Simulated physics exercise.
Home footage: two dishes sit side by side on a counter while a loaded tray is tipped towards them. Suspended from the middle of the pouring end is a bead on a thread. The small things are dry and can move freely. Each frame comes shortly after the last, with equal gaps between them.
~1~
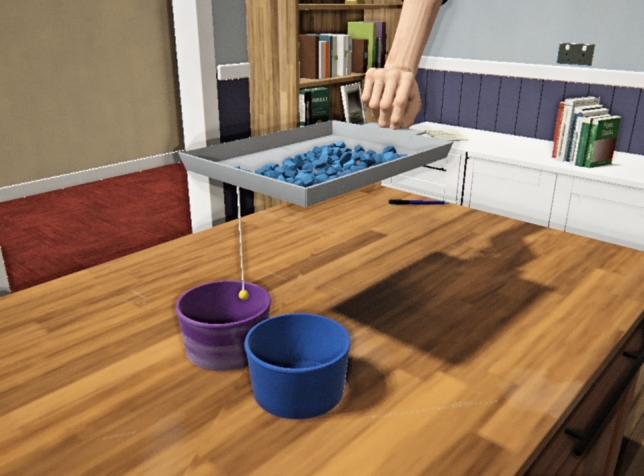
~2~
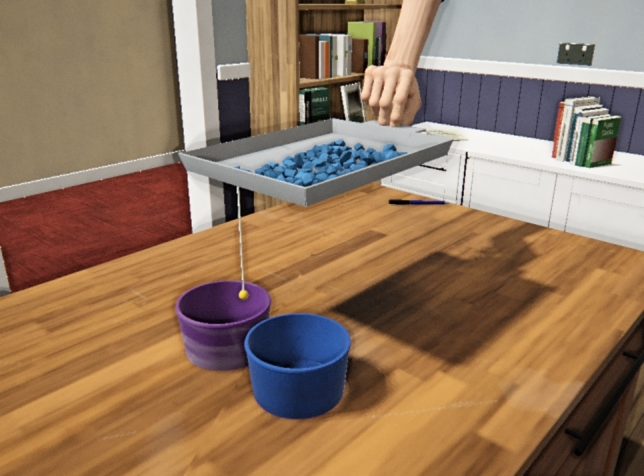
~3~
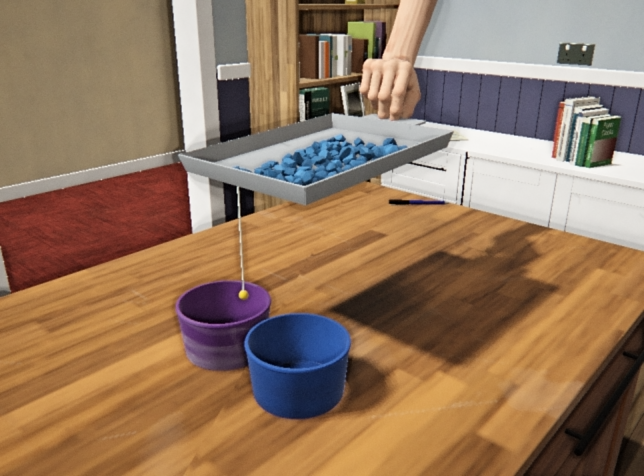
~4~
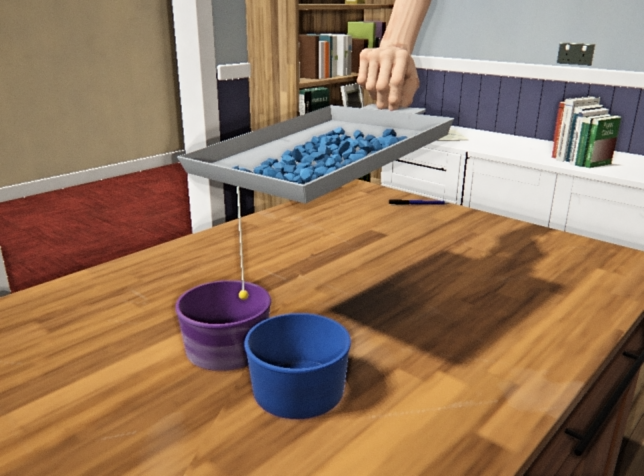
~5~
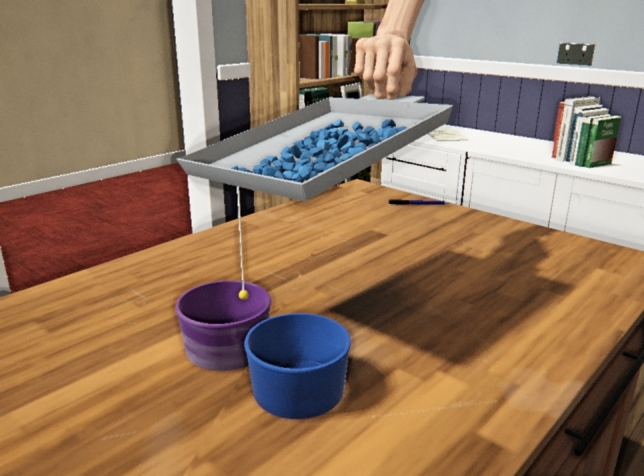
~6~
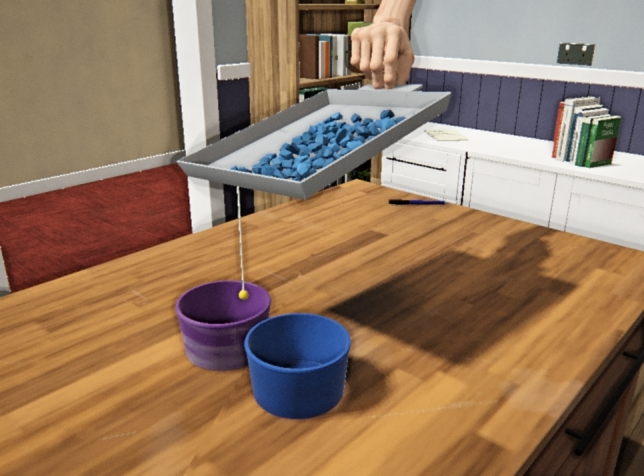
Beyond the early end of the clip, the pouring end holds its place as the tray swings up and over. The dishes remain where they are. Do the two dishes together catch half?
By the end, the dishes are holding not even half of the load, I'd say.
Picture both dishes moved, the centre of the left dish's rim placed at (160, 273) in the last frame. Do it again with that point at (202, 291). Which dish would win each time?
Result, try one: The right of the two; try two: The left of the two.
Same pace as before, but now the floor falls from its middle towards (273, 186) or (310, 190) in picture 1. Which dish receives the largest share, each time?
For the first slope the righthand dish, for the second the righthand dish.
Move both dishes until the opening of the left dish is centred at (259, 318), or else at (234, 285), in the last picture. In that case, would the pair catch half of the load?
Well, the minor share the first time and the minor share the second time.
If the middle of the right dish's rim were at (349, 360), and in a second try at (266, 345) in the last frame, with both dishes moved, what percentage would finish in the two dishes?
That makes 0 per cent, followed by 70 per cent.
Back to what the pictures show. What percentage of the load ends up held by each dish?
The left dish ends with 30 per cent of the load and the right dish with 0 per cent.
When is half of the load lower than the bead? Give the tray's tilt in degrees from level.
Roughly 100°.
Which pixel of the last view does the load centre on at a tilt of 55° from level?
Centre estimate: (236, 152).
Just after the last frame, tray tipped steeply; almost all on the tray; just a few in the air.
A moment on, tray tipped right over; the larger part on the tray; just a few in the left dish; about a tenth outside both; just a few in the air.
Further on, tray tipped past a quarter turn; roughly a quarter in the left dish; roughly two thirds outside both.
When it is over, tray tipped past a quarter turn; not one in the right dish; roughly a quarter in the left dish; roughly two thirds outside both.
